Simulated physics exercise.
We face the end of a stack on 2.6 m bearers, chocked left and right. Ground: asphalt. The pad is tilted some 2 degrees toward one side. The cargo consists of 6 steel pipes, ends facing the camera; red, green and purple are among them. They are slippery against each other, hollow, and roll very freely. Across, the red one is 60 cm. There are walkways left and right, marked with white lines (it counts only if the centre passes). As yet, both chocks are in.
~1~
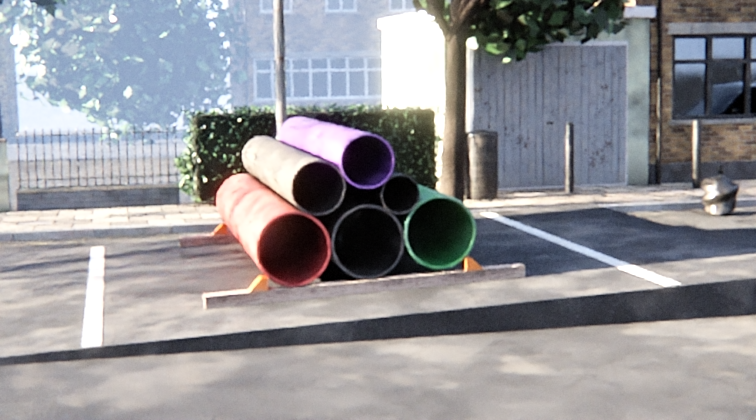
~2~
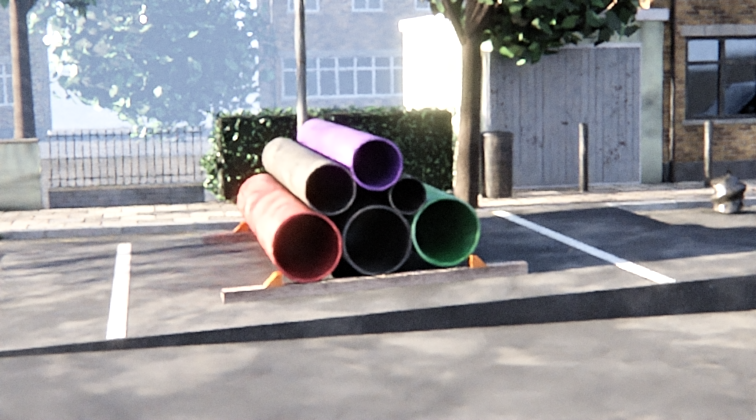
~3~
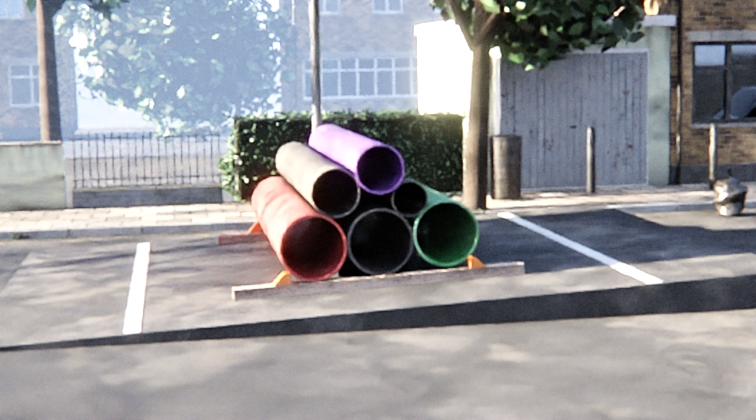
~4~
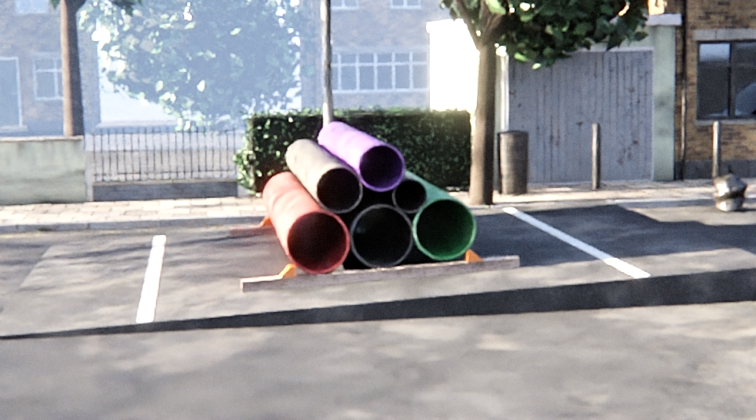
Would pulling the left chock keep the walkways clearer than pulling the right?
No; the right chock keeps them clearer.
If it is the left, after 3.3 s, red is past the left line; green is on the bearers, 100 cm from the bearers' right end, rolling left; purple is past the left line; 2 of 6 have crossed.
If it is the left, in the end, red is past the left line; green is past the left line; purple is past the left line; 6 of 6 have crossed.
If it is the right, after 2.1 s, red is on the bearers, 75 cm from the bearers' left end; green is off the bearers, 45 cm short of the right line, rolling right; purple is on the bearers, 20 cm from the bearers' right end, rolling right; 0 of 6 have crossed.
If it is the right, in the end, red is on the bearers, 75 cm from the bearers' left end; green is back inside the right line after crossing it; purple is back inside the right line after crossing it; 2 of 6 have crossed.
